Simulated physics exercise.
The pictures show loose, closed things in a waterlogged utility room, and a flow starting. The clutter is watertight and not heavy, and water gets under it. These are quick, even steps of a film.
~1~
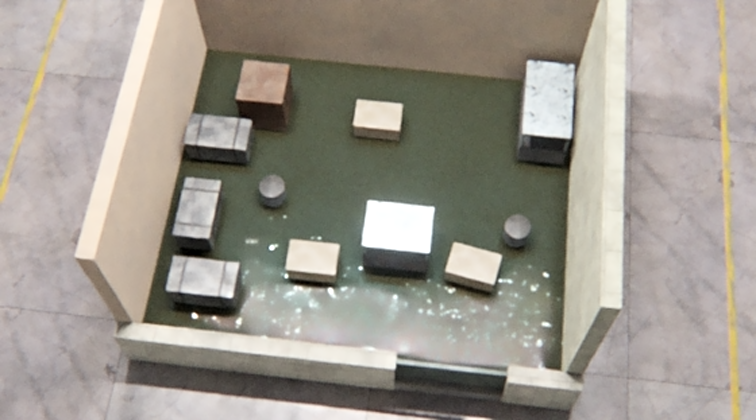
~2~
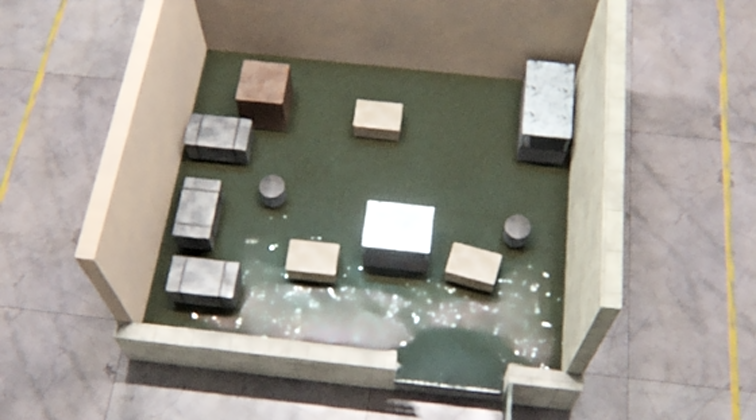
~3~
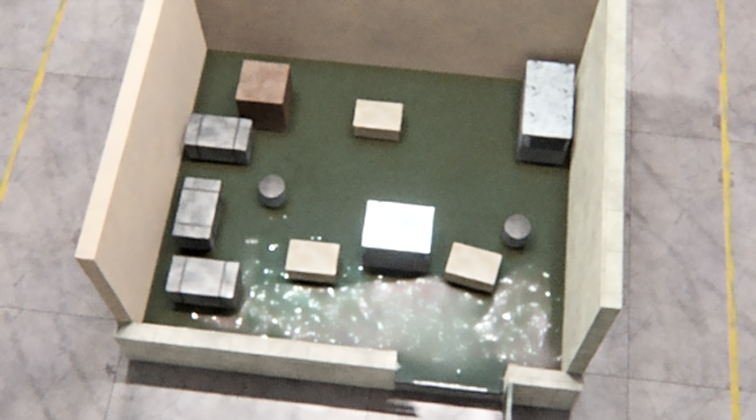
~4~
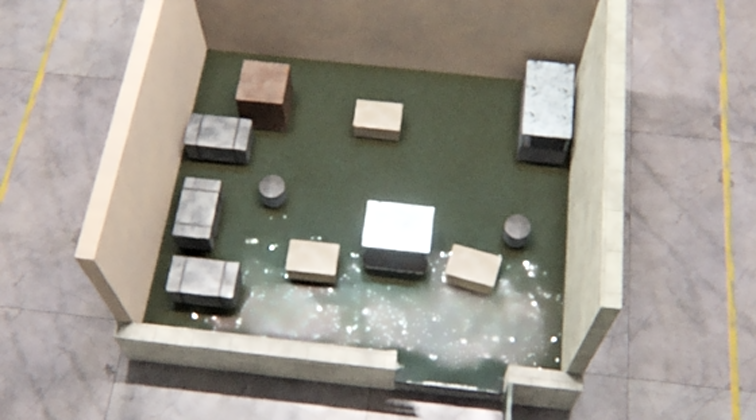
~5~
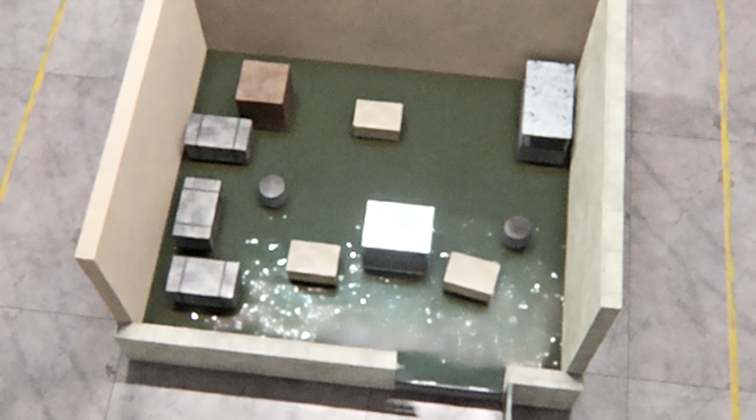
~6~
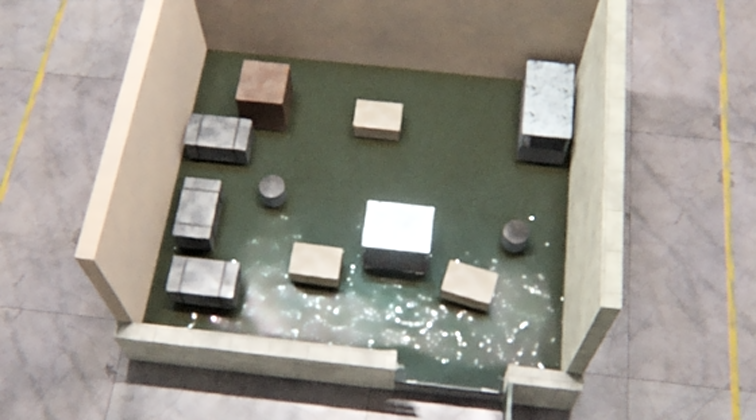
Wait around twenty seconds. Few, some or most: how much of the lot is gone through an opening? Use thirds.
It is one to two thirds.
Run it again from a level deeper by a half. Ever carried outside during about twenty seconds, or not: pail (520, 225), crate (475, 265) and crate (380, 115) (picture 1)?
One after the other: Gone, carried outside, kept in.
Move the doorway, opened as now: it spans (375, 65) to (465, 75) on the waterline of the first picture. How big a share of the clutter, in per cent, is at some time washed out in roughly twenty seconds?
Close to 40 %.
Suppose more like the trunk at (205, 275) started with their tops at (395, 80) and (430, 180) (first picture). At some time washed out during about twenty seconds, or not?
In that order: Stays, washed out.
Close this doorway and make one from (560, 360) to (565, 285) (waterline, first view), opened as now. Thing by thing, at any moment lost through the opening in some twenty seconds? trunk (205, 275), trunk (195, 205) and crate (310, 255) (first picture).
As listed: Left behind, no, yes.
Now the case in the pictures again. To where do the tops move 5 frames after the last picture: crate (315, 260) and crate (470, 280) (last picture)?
Around (347, 287) and (475, 341).
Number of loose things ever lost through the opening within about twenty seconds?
The number is 3.
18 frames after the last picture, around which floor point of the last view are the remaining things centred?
Around (286, 221).
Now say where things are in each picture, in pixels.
A crate at (474, 263), afloat; a pail at (518, 227) floats; 0 of 8 have shifted, in the first picture.
A crate at (474, 263), afloat; a pail at (518, 227) floats; 0 of 8 have shifted, in the second picture.
A crate at (474, 263) floats; a pail at (518, 227) floats; 0 of 8 have shifted, in the third picture.
A crate at (474, 265), afloat; a pail at (518, 227) floats; 0 of 8 have shifted, in the fourth picture.
A crate at (472, 273), afloat, close to its start; a pail at (518, 227) floats; 1 of 8 have shifted, in the fifth picture.
A crate at (470, 282), afloat, close to its start; a pail at (517, 232) floats, close to its start; 3 of 8 have shifted, in the sixth picture.
A moment on, 0 of 8 are out; 8 afloat.
Next, 3 of 8 are out; 5 afloat.
Later, 3 of 8 are out; 5 afloat.
In the end, 3 of 8 are out; 5 afloat.
